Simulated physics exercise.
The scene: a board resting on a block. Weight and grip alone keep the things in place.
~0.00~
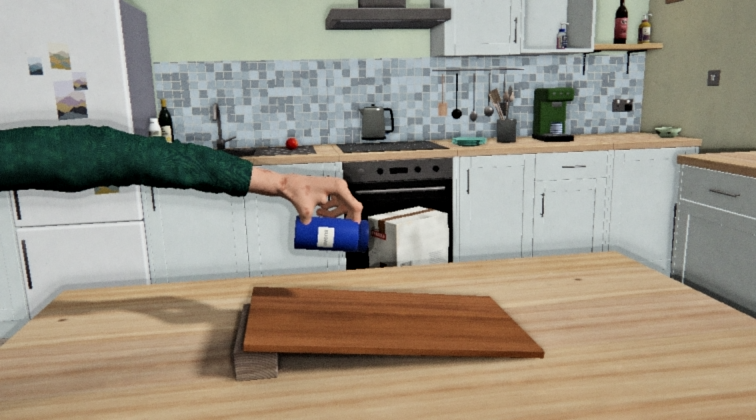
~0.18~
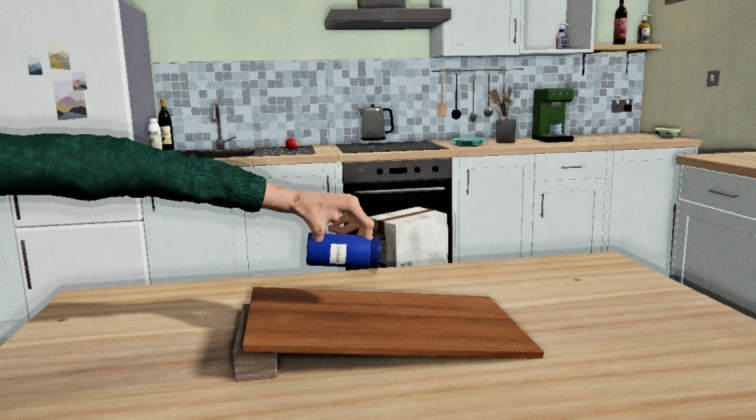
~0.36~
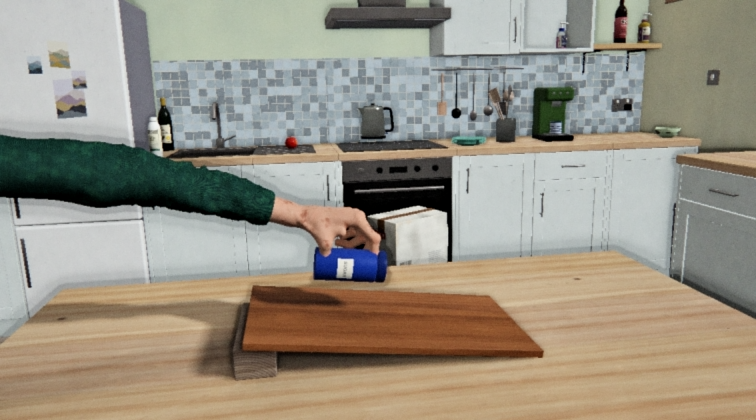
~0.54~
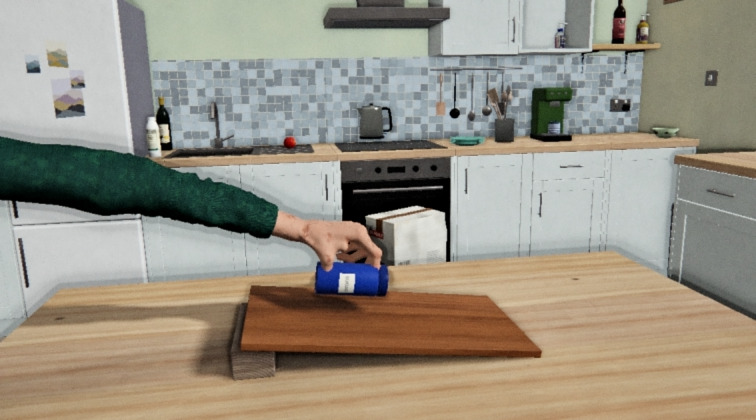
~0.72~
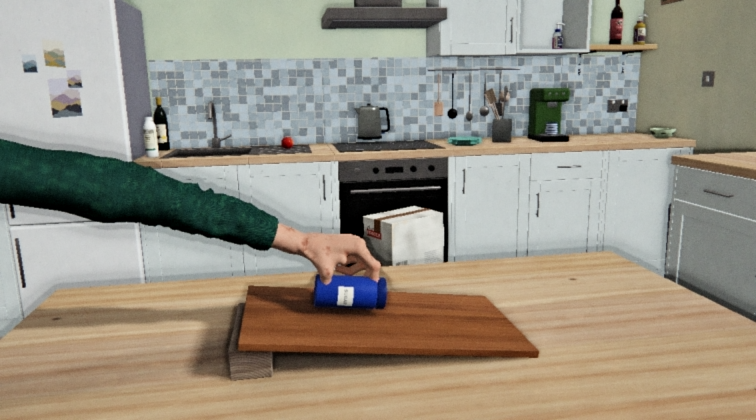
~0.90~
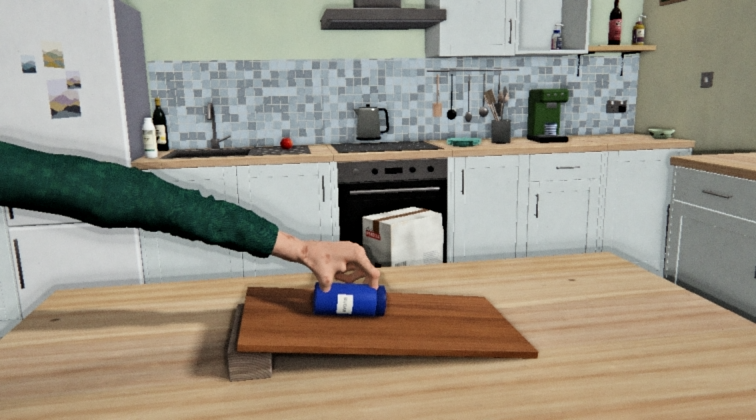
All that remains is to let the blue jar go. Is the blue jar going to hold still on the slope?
No movement.
Around 1.10 s, nothing moves.
Around 1.30 s, blue jar resting near (349, 300).
Finally (1.9 s), it is still in place. Final places as the last picture's camera would see them, blue jar near (349, 300). The blue jar remains at rest.
